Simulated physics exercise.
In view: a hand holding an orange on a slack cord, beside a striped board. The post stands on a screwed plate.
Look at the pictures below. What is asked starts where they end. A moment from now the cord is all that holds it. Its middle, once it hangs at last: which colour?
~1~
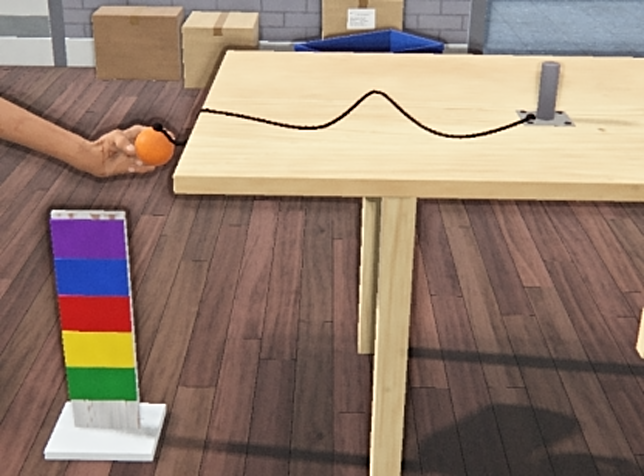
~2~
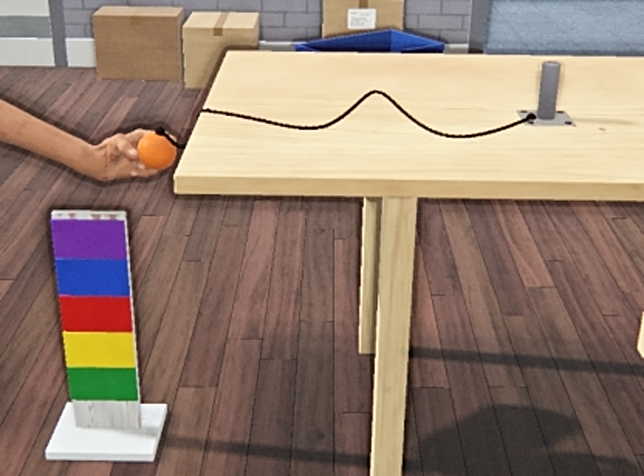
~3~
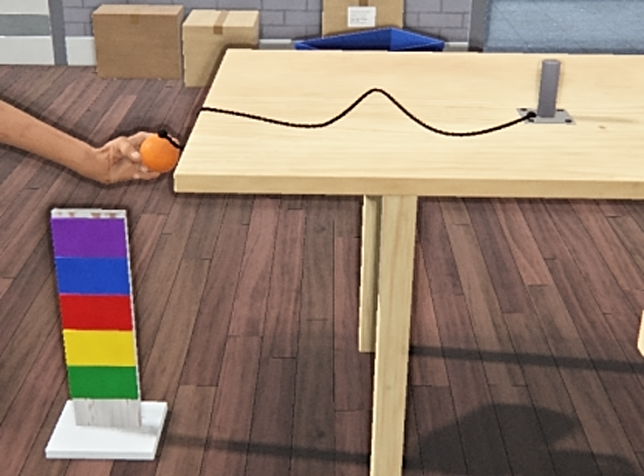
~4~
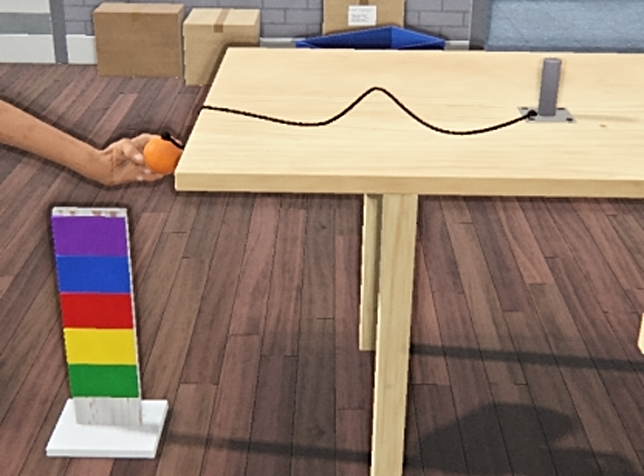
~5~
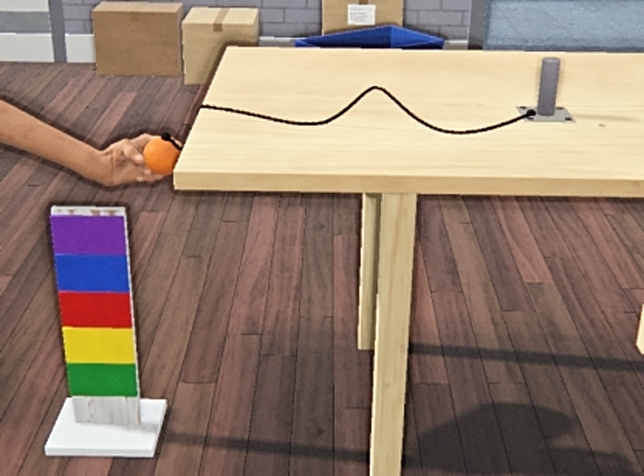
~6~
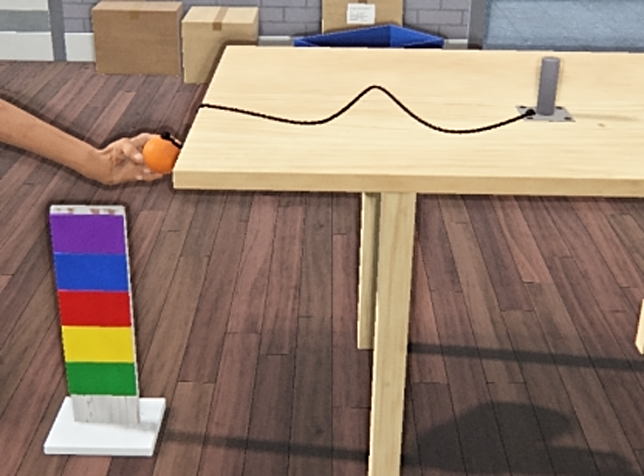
Colour: Green.
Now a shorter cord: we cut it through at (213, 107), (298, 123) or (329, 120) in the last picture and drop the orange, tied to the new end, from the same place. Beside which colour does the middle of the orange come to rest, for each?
It would be red; purple; above them all.
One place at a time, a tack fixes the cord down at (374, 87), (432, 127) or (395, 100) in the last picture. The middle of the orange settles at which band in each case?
Result per try, in sequence: Blue / yellow / red.
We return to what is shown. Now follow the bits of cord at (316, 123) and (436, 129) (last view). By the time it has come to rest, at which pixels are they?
I'd put the first at about (207, 201) and the other at about (400, 110).
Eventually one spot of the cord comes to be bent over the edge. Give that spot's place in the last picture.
It's the bit near (358, 99).
Soon after, orange near (231, 377); level with green.
Then, orange near (203, 388); level with green.
At rest, orange near (213, 388); level with green. Its middle rests at the green band.
